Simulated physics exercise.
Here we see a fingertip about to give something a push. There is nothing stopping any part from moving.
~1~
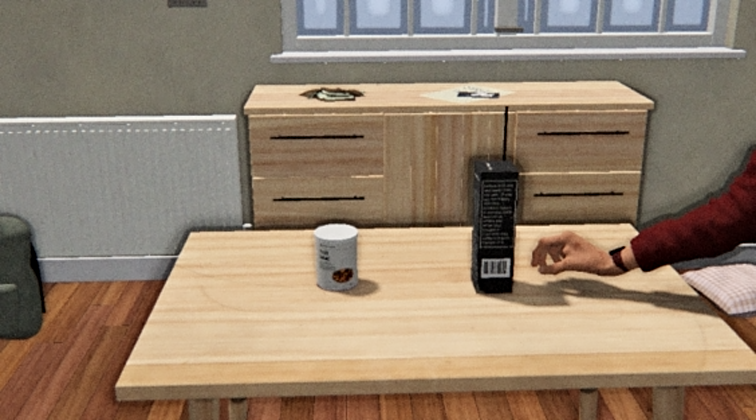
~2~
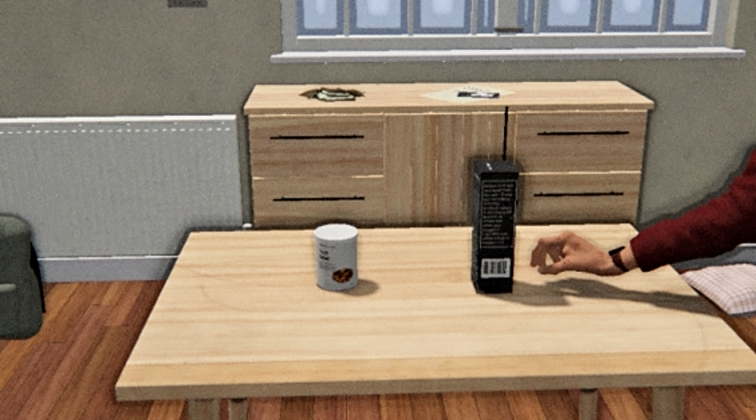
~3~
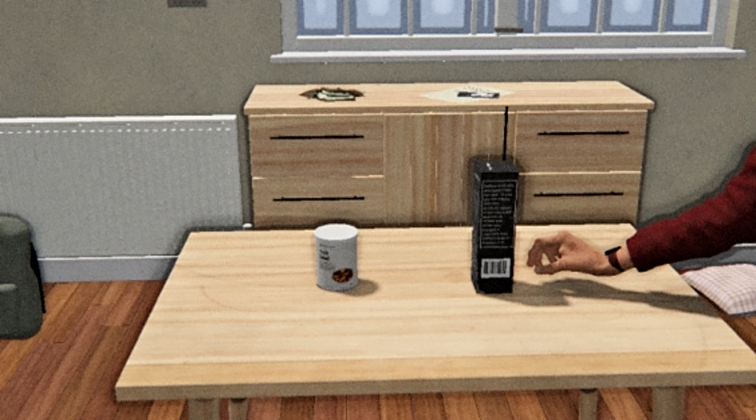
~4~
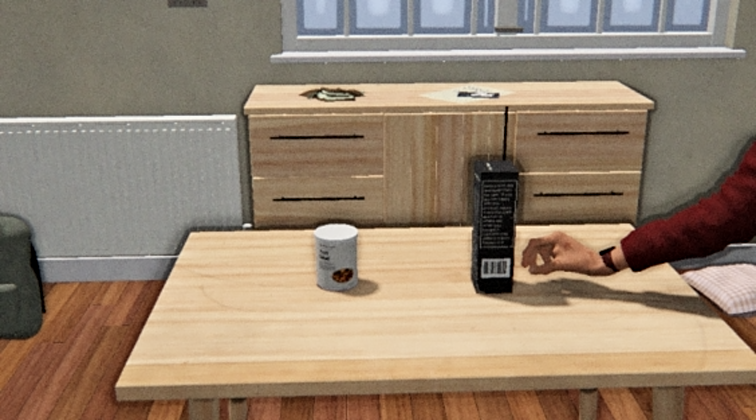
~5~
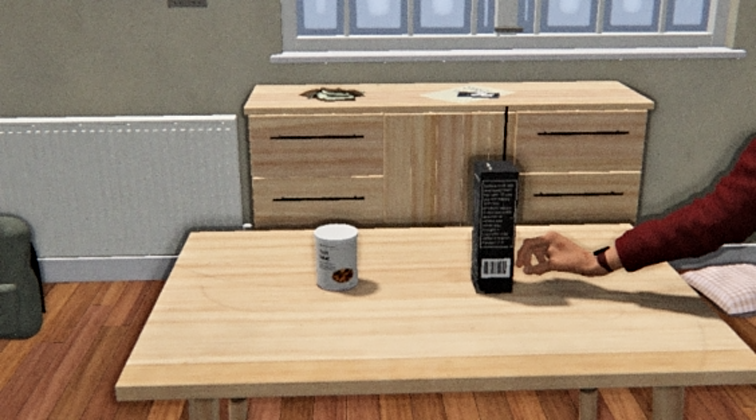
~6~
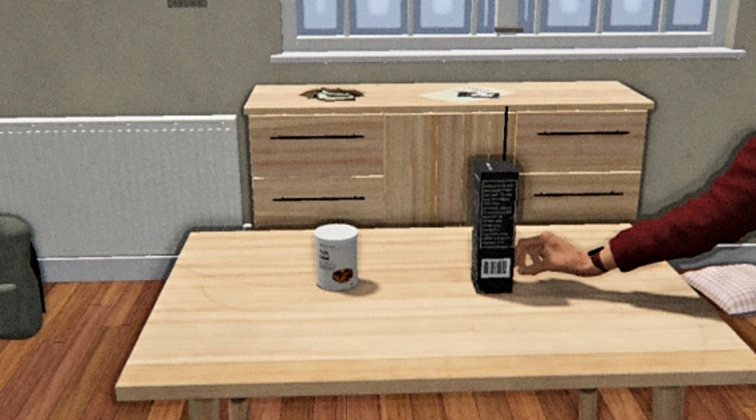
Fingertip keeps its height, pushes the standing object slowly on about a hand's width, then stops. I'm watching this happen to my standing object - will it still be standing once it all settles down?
Stands firm.
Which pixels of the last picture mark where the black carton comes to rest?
It finishes at around (428, 229).
Then, 0.40 s past the last view, black carton displaced about its own width near (468, 228).
Then, 0.70 s past the last view, black carton displaced about its own width near (447, 228).
Finally, moved from the start, black carton. Final places as the last picture's camera would see them, black carton near (428, 229).
